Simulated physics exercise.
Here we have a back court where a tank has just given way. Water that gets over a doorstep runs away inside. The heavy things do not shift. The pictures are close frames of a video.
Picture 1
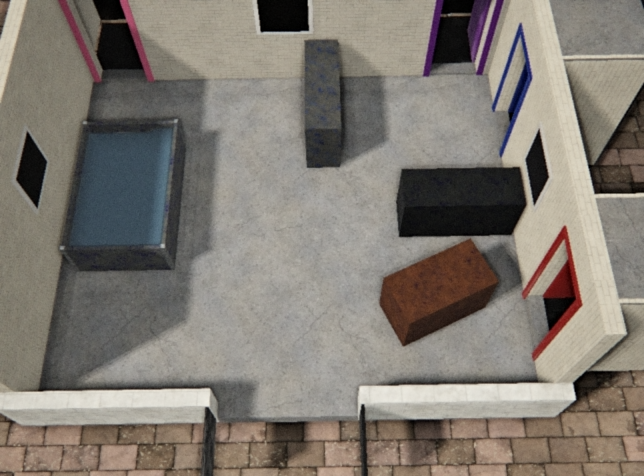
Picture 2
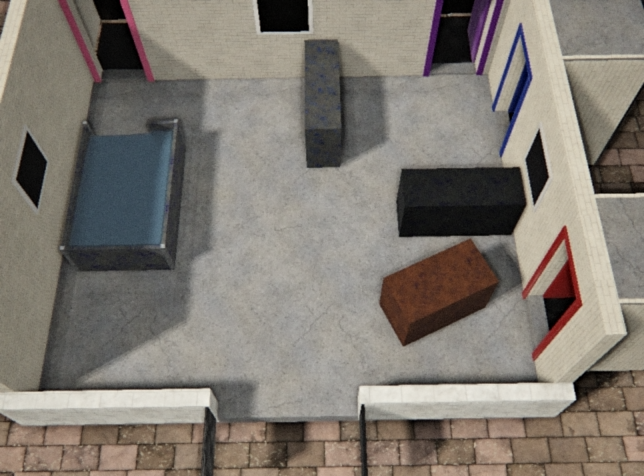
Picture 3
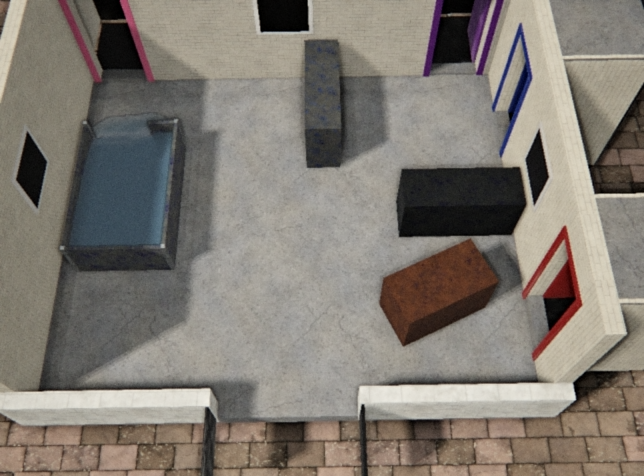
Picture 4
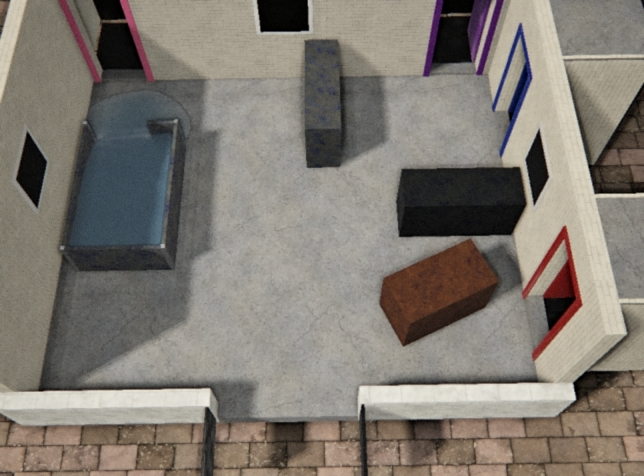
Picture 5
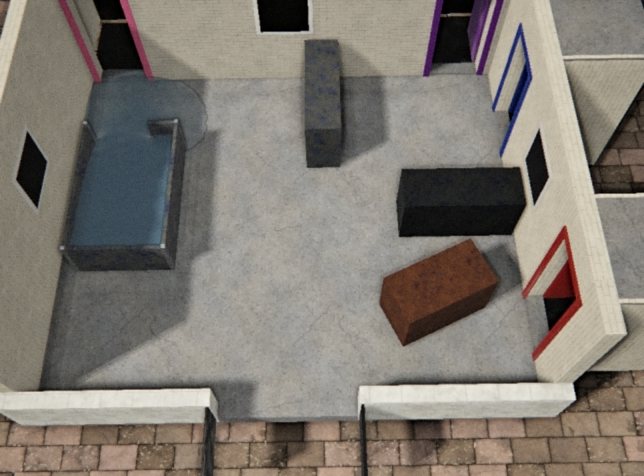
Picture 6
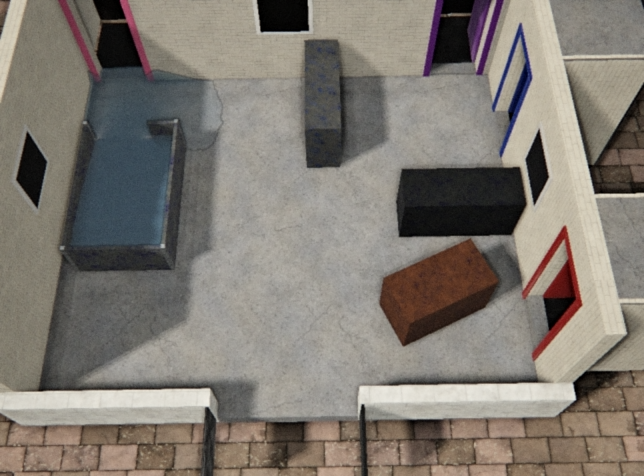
Water sits level in an open tank at the left of a walled court, then pours out through a gap on the tank's far side. It spreads as a thin, rounded sheet across the grey floor behind the tank, reaching the back wall near the pink-framed doorway, while the dark and rust-brown blocks stay still.
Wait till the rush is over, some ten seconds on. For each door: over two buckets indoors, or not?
The purple door admits no more than that; the pink door lets in a lot; the red door admits no more than that; the blue door admits no more than that.
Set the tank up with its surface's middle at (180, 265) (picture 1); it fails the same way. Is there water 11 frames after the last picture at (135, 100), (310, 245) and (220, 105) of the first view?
In turn: Under water, free of water, covered.
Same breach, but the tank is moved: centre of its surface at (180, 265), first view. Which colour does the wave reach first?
I say the door marked pink.
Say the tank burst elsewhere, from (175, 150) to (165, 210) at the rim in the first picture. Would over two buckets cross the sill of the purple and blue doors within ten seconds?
My reading: The purple one floods; the blue one is over.
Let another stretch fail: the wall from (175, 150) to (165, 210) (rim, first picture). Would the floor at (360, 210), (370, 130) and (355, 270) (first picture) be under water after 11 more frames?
In turn: Under water, not flooded, covered.
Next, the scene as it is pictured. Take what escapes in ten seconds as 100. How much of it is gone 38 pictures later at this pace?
Near 85 in a hundred.
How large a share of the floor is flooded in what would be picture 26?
Some 25 per cent.
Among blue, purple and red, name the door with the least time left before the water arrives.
I say the one in purple.
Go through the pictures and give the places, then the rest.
The first frame shows still water in the open tank at (124, 185).
In the second frame, water pours out on the open tank's far side and has run to a hidden place.
In the third frame, the front is at (158, 117), out from the gap on the open tank's far side.
In the fourth frame, water pours out on the open tank's far side and has run to (145, 92).
In the fifth frame, the front is at (141, 71), out from the gap on the open tank's far side.
In the sixth frame, water pours out on the open tank's far side and has run to (206, 81).
A moment on, water covers 10 % of the floor; the purple door not reached, the pink door far over two buckets in, the red door not reached, the blue door not reached.
Next, water covers 15 % of the floor; the purple door not reached, the pink door far over two buckets in, the red door not reached, the blue door not reached.
Then, water covers 25 % of the floor; the purple door wet at the sill, nothing in, the pink door far over two buckets in, the red door not reached, the blue door not reached.
Later, water covers 55 % of the floor; the purple door wet at the sill, nothing in, the pink door far over two buckets in, the red door not reached, the blue door wet at the sill, nothing in.
In the end, water covers 70 % of the floor; the purple door wet at the sill, nothing in, the pink door far over two buckets in, the red door not reached, the blue door wet at the sill, nothing in.
